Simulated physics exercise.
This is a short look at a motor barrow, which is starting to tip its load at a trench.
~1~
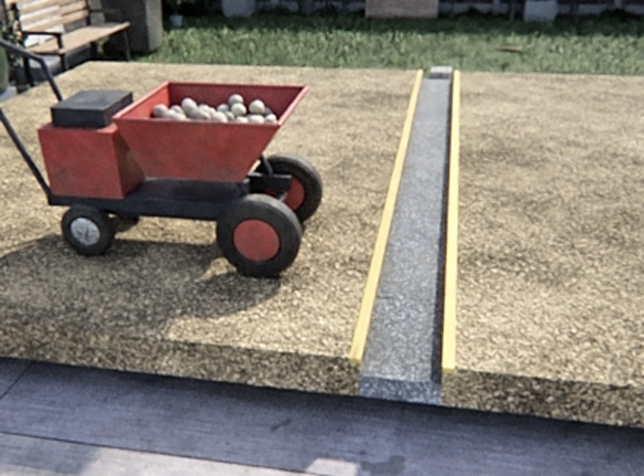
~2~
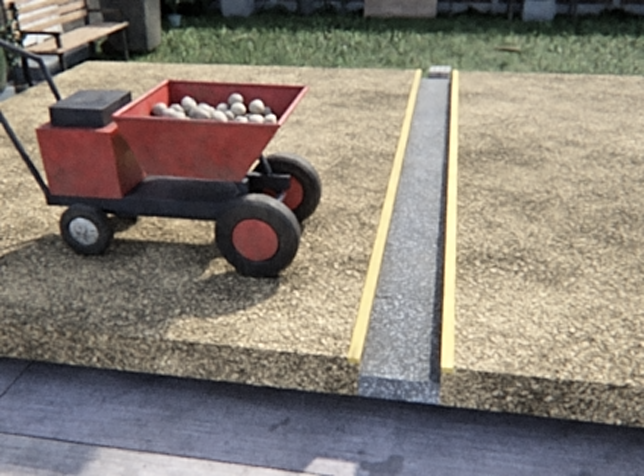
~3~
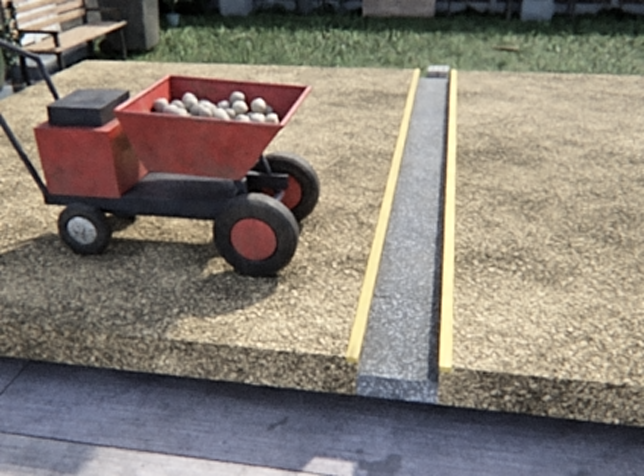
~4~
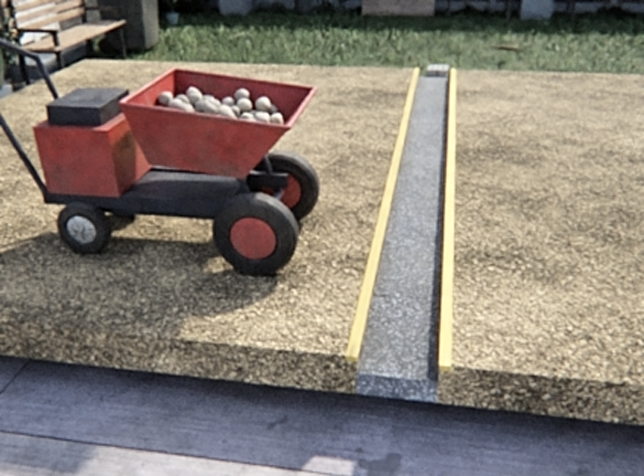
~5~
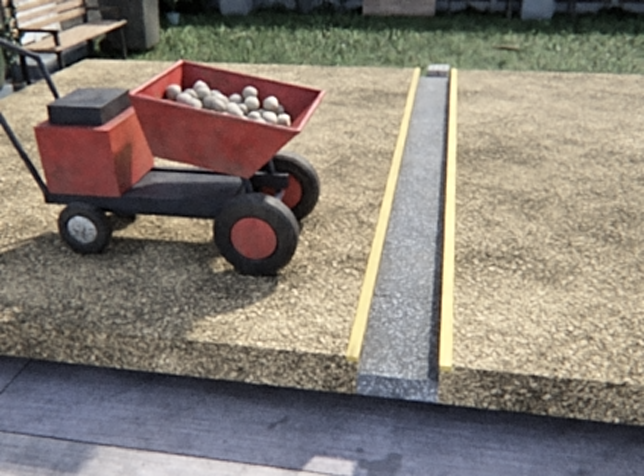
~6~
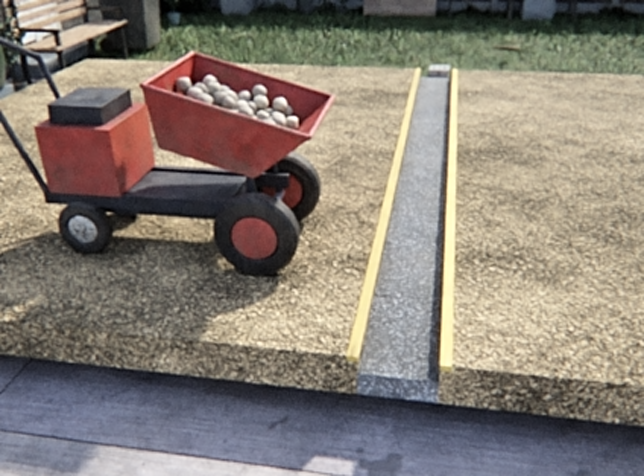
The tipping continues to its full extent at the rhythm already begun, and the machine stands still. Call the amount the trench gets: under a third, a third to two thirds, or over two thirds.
Amount in the trench: Over two thirds.
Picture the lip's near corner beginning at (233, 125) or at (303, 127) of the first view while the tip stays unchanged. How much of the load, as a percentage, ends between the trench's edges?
Roughly 70 per cent first, then roughly 60 per cent.
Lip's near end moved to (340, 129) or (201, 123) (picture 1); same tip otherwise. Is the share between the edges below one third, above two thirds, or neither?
At the first place the answer is under a third, and at the second it is one to two thirds.
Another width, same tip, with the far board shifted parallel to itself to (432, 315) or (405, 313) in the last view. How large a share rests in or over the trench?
Roughly 70 percent first and 40 percent second.
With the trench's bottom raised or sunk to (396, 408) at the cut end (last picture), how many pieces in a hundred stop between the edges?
About 100 per cent.
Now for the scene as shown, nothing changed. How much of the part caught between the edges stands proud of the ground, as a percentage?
Close to 35 percent.
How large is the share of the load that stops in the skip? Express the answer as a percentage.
About 0 per cent.
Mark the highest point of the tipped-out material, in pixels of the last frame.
The peak rests near (407, 247).
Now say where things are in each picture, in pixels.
The first frame shows lip of the skip at (278, 126), level; top of the load at (218, 121), river pebbles; first edge of the trench at (365, 311); far edge at (450, 318), the trench over half as wide as the skip, and shallow for its width.
The second frame shows lip of the skip at (278, 126), level; top of the load at (203, 117).
The third frame shows lip of the skip at (281, 127), tipped barely; top of the load at (205, 114).
The fourth frame shows lip of the skip at (288, 129), tipped a little; top of the load at (202, 109).
The fifth frame shows lip of the skip at (298, 132), tipped a little; top of the load at (199, 110).
The sixth frame shows lip of the skip at (309, 138), tipped clearly; top of the load at (208, 104); first edge of the trench at (363, 309); far edge at (448, 317).
Soon, skip tipped steeply; all in the skip.
A while on, skip tipped right over; most in the skip; a small part in or heaped over the trench; a stray few beyond it; a stray few falling.
Towards the end, skip tipped right over; a small part in the skip; most in or heaped over the trench; a small part beyond it.
Finally, skip tipped right over; a stray few in the skip; a stray few short of the trench; most in or heaped over the trench; about a quarter beyond it.
